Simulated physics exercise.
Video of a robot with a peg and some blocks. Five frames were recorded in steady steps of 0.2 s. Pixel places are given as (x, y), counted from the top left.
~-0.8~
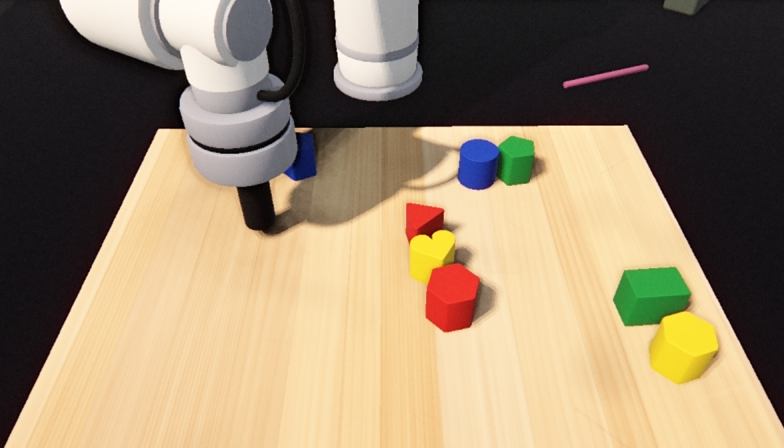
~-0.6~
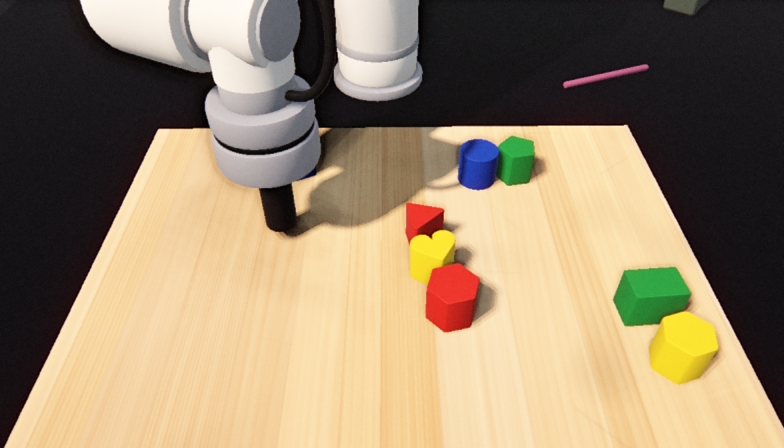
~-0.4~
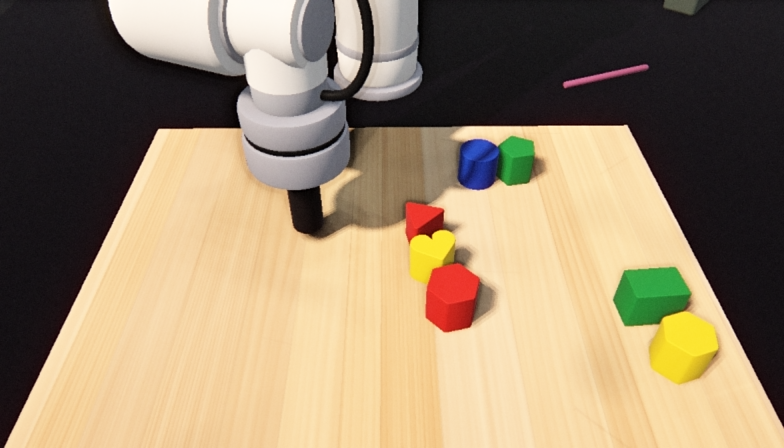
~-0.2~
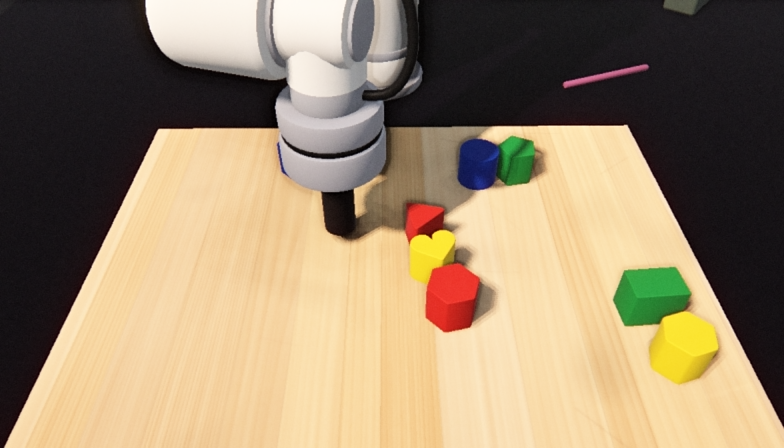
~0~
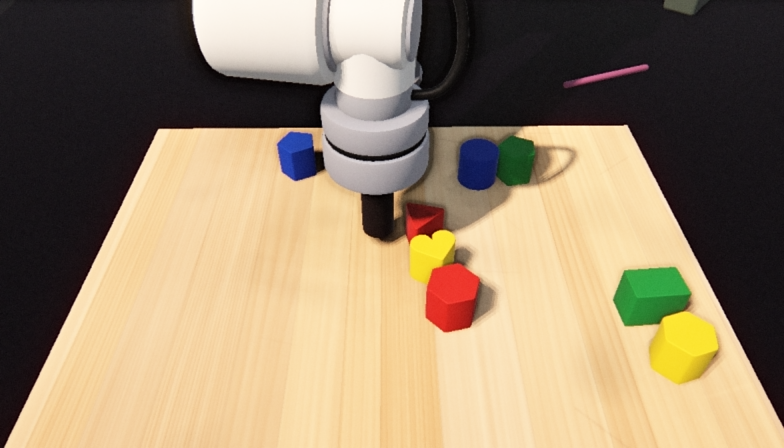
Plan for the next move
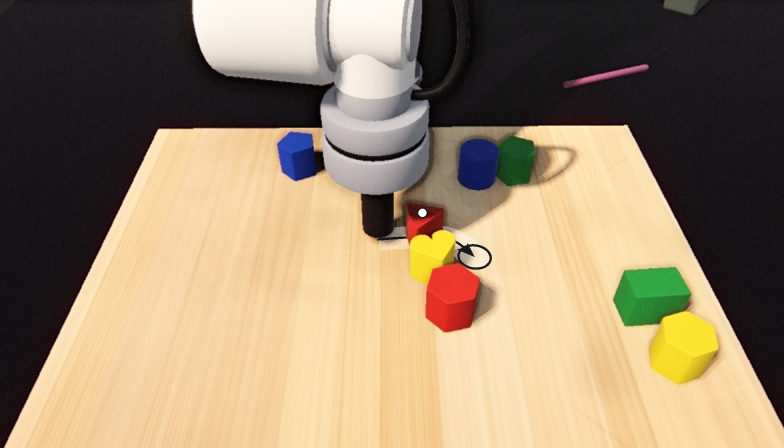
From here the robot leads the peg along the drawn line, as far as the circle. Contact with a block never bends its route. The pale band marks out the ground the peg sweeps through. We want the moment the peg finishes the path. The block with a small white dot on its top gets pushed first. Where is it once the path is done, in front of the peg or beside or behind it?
As far as I can tell, the block with a small white dot on its top is still leading the way in front of the peg.
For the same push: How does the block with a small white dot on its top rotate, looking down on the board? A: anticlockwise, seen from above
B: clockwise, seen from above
I choose B.
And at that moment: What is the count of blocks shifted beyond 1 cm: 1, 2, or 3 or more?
The push moves one block more than 1 cm.
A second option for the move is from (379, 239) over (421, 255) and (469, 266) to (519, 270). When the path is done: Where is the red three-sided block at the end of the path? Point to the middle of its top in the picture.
Near (460, 213).
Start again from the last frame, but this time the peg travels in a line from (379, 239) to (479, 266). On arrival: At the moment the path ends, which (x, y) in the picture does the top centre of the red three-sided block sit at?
At (479, 214).
The line goes from (379, 239) over (414, 237) and (448, 238) to (475, 257); the dot is on the red three-sided block.
On the path given first. One third of the way, peg (414, 225); red three-sided block (442, 215), turned 35° clockwise.
Two thirds of the way, peg (450, 227); red three-sided block (478, 220), turned 55° clockwise.
At the end, peg (476, 245); red three-sided block (509, 234), turned 25° clockwise; yellow heart block unmoved.
